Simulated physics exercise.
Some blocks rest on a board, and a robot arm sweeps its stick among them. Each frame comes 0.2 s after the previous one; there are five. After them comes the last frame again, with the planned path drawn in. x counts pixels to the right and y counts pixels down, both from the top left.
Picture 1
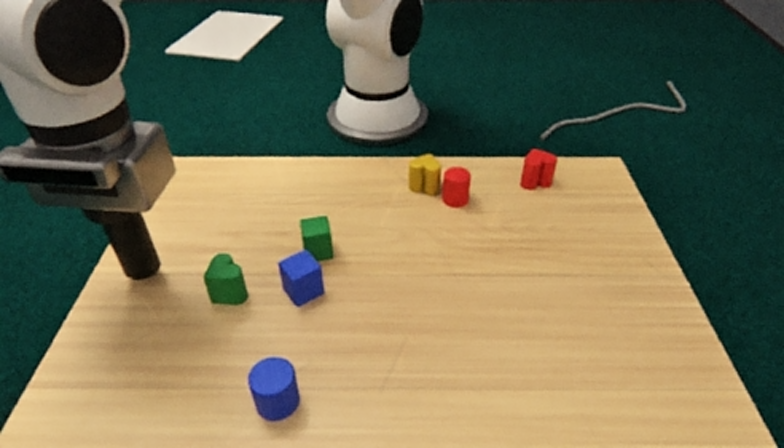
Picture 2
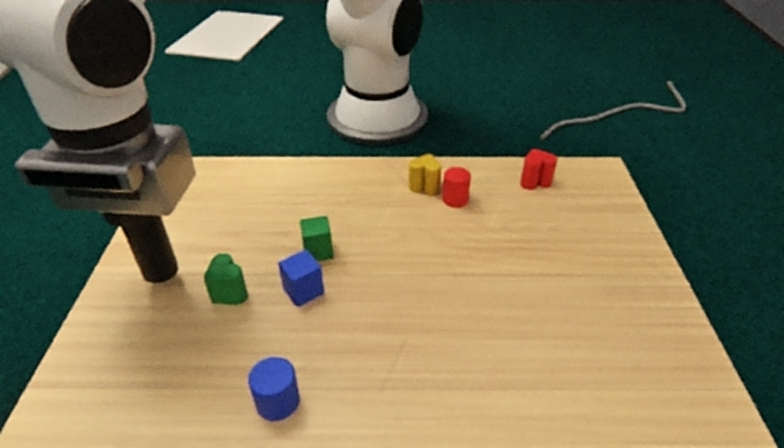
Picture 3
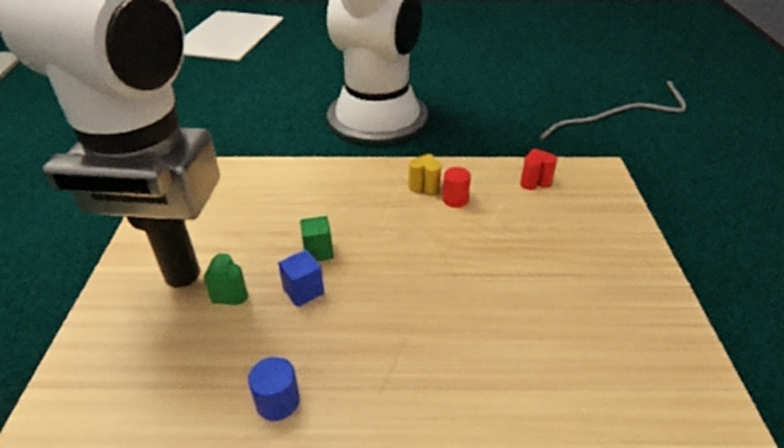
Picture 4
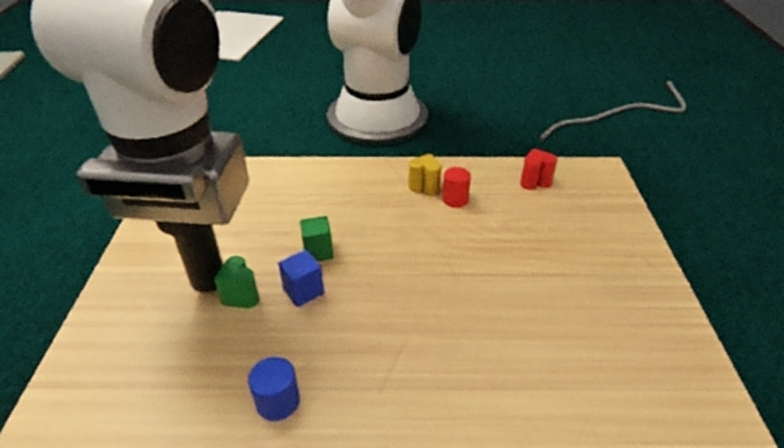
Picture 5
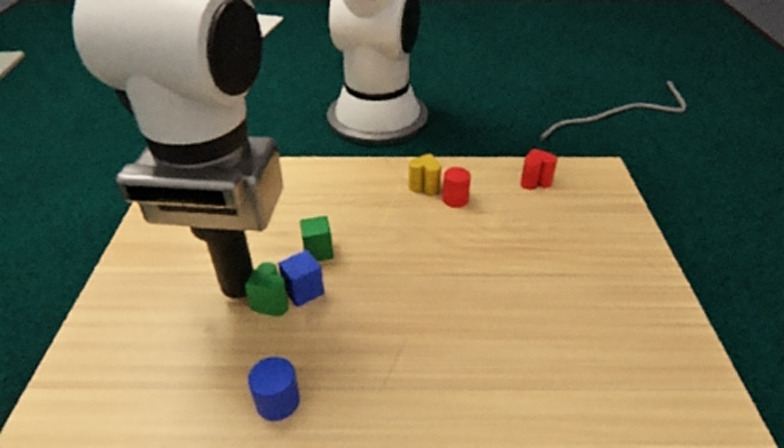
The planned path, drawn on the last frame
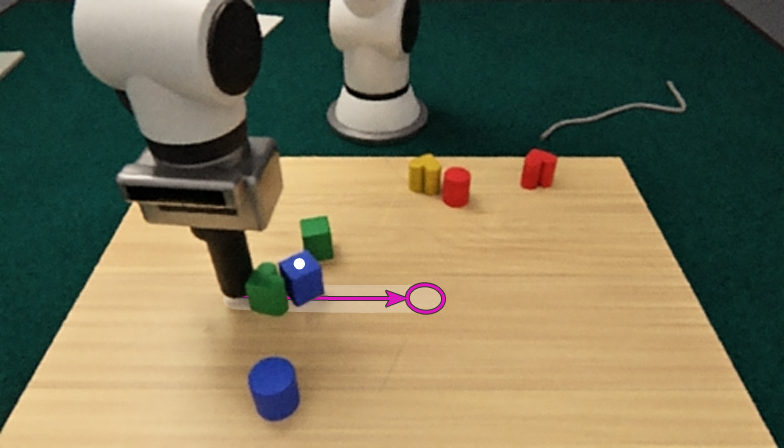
On a wooden board, a robot arm's stick moves right and pushes the green heart-shaped block.
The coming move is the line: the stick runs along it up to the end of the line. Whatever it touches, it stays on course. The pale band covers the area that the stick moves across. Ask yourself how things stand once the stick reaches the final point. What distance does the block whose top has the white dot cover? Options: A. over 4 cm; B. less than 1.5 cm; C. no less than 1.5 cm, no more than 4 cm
I choose A.
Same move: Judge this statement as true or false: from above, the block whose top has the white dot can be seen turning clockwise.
The statement is false.
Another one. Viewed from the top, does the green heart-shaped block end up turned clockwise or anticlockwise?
Seen from above, clockwise.
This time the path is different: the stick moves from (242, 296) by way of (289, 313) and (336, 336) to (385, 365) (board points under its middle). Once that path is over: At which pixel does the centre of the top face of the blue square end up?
Its top middle will sit at (323, 261).
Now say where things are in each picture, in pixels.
The first picture shows lower end of the stick at (143, 268), tops of blocks, green heart-shaped block at (222, 267), blue square at (299, 264), green square at (315, 225).
The second picture shows stick at (161, 271), blocks as before.
The third picture shows stick at (183, 275), blocks as before.
The fourth picture shows stick at (209, 280), green heart-shaped block at (234, 269).
The fifth picture shows stick at (239, 285), green heart-shaped block at (265, 276), blue square at (299, 264), green square at (315, 225).
The drawn path runs from (242, 296) directly to (425, 298); the dot is on the blue square.
On the path given first. One third of the way, stick at (301, 288); green heart-shaped block at (329, 281); blue square at (348, 257), turned 25° anticlockwise.
Two thirds of the way, stick at (364, 288); green heart-shaped block at (379, 295), turned 60° clockwise; blue square at (384, 247), turned 85° anticlockwise.
At the end, stick at (426, 288); green heart-shaped block at (385, 298), turned 75° clockwise; blue square at (396, 246), turned 135° anticlockwise; green square not moved.
